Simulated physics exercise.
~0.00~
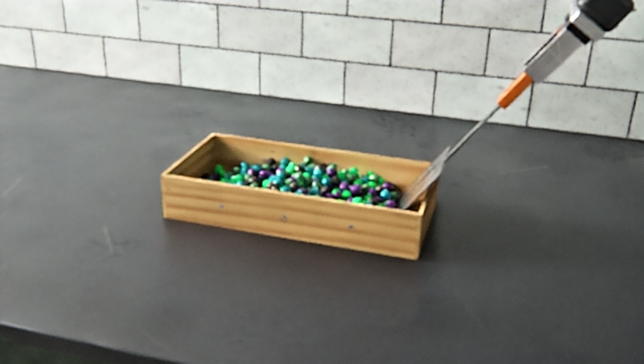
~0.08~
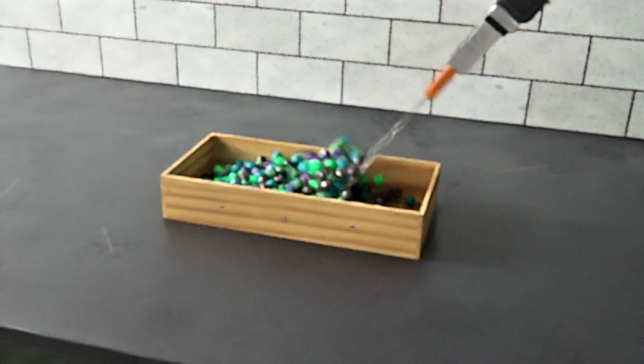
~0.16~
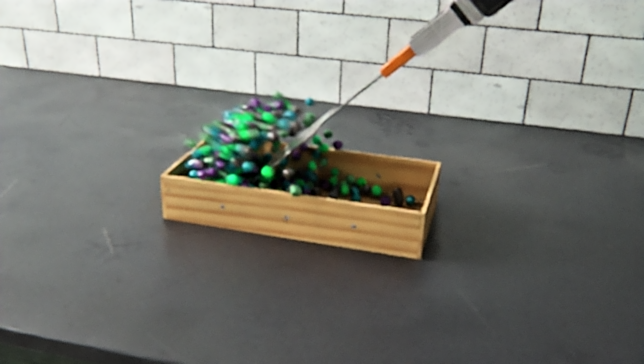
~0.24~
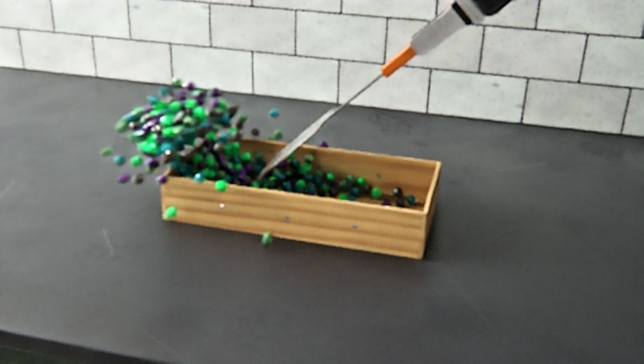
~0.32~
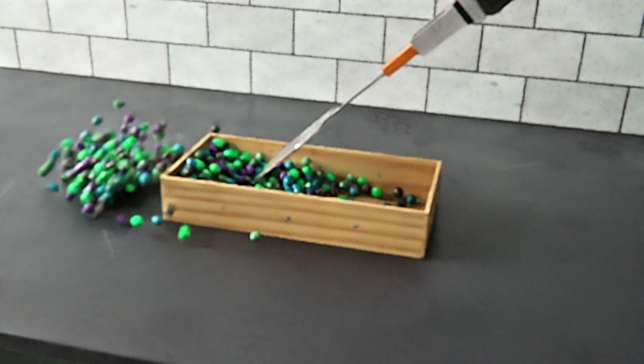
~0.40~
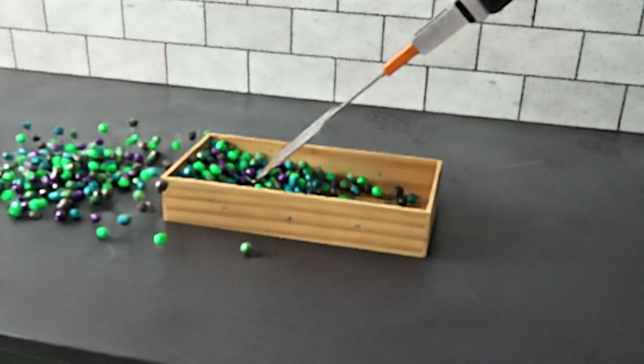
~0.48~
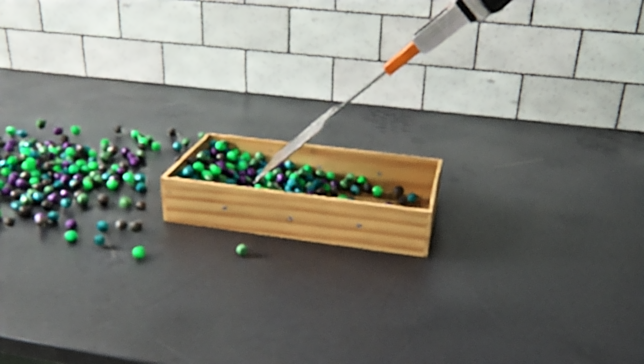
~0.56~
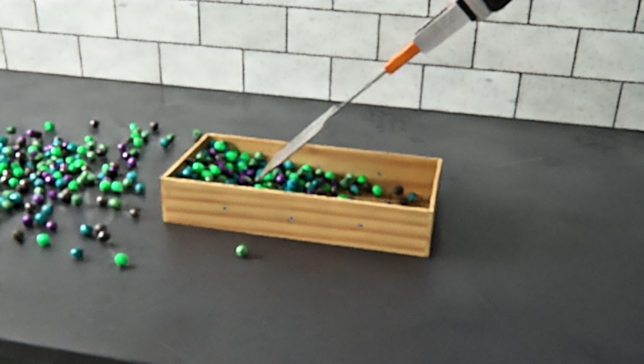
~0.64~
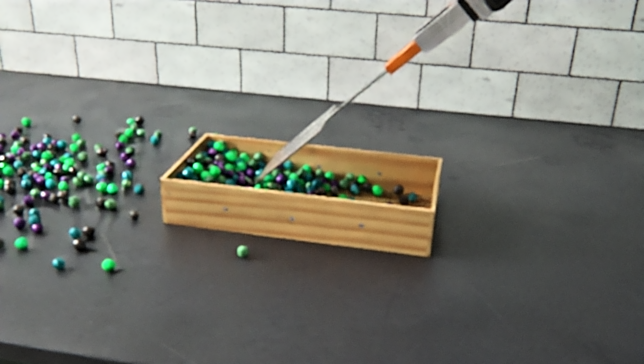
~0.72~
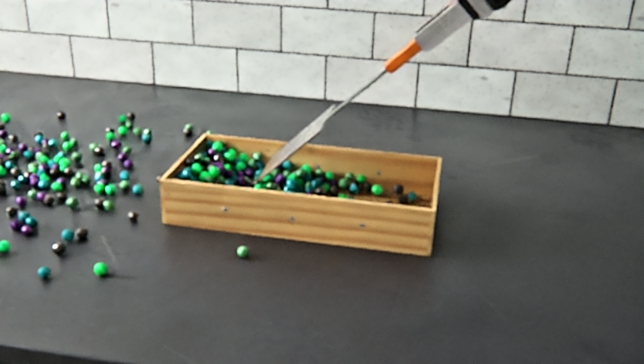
A machine sweeps a paddle left through a box, flinging many colourful beads onto the table.
